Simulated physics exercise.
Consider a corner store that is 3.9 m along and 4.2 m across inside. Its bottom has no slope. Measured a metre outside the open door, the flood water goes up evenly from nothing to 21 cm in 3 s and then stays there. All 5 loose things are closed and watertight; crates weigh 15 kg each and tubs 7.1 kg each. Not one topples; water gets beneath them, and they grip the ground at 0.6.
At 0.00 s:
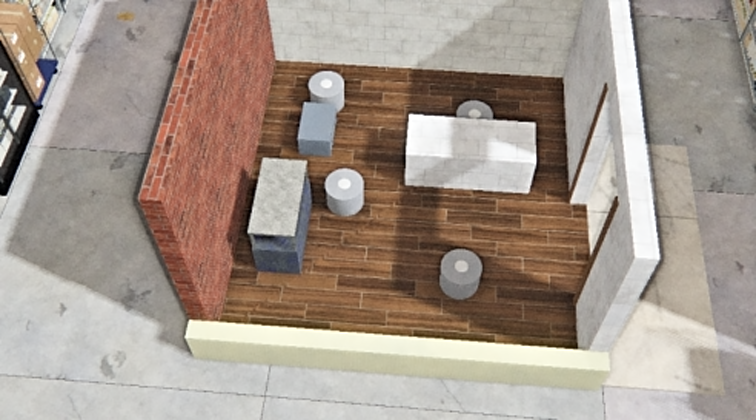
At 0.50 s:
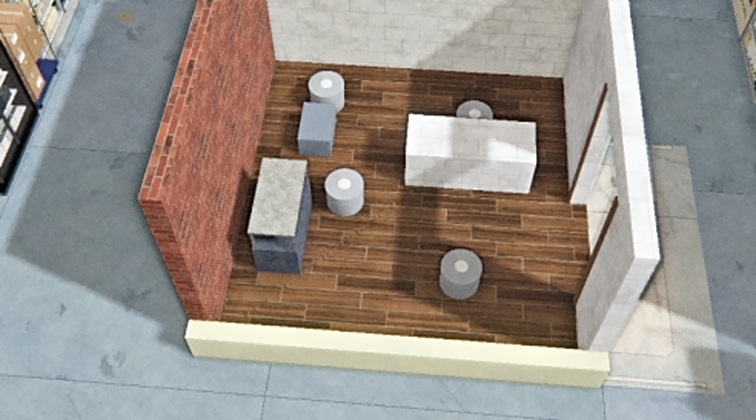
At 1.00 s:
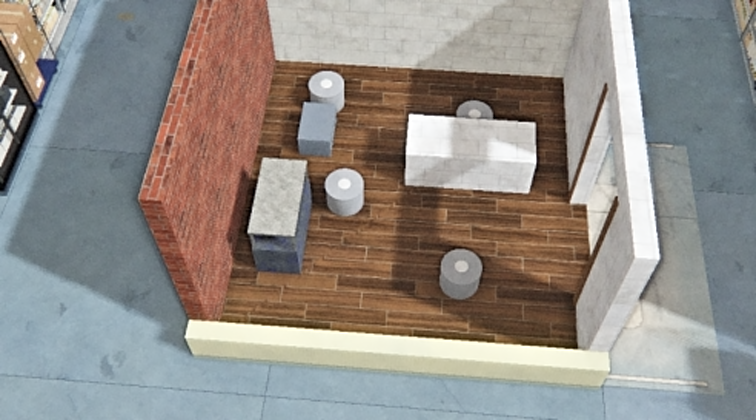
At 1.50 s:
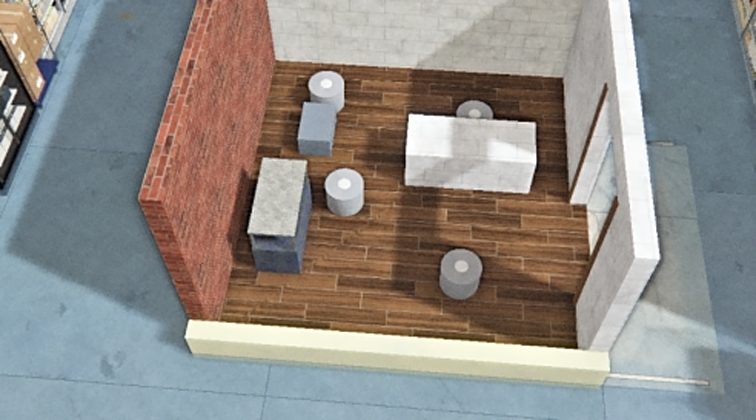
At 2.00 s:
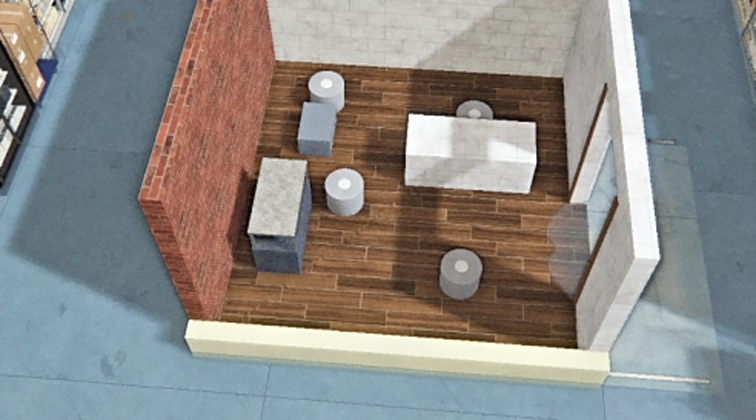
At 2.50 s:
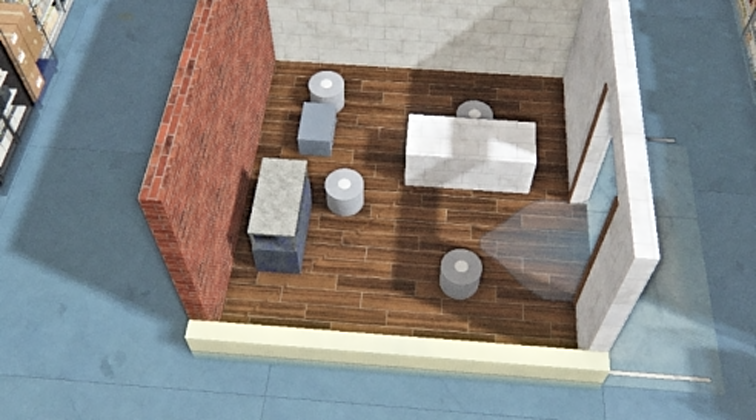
In a small roofless store with a brick wall and wooden floor, nothing stirred at first; then a thin sheet of water slid in through the right-hand doorway and fanned leftward, while the furnishings stayed put.
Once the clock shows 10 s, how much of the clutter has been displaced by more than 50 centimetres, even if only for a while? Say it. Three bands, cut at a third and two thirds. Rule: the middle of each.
Band: Two thirds and above.
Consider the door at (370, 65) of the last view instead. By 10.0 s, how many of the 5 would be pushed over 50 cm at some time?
Count: 5.
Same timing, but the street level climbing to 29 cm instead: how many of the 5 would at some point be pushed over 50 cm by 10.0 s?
The count would be 5.
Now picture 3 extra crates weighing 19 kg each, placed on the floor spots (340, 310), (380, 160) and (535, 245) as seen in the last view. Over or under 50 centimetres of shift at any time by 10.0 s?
One by one, in that order: Above it, below it, above it.
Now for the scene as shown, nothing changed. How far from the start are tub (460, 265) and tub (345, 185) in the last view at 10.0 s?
Net displacement, in order: 250 cm; 200 cm.
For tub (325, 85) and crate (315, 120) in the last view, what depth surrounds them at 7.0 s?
Around 2 cm and 4 cm.
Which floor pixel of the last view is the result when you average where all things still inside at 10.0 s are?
About (359, 131).
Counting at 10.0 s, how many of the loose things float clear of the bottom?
Count: 4.
After 3.5 s 0 of 5 are over 50 cm from their spots; 0 afloat.
After 4.5 s 1 of 5 are over 50 cm from their spots; 0 afloat.
After 7.0 s 2 of 5 are over 50 cm from their spots; 1 afloat.
After 10.0 s 4 of 5 are over 50 cm from their spots, and 4 have been at some point; 4 afloat.
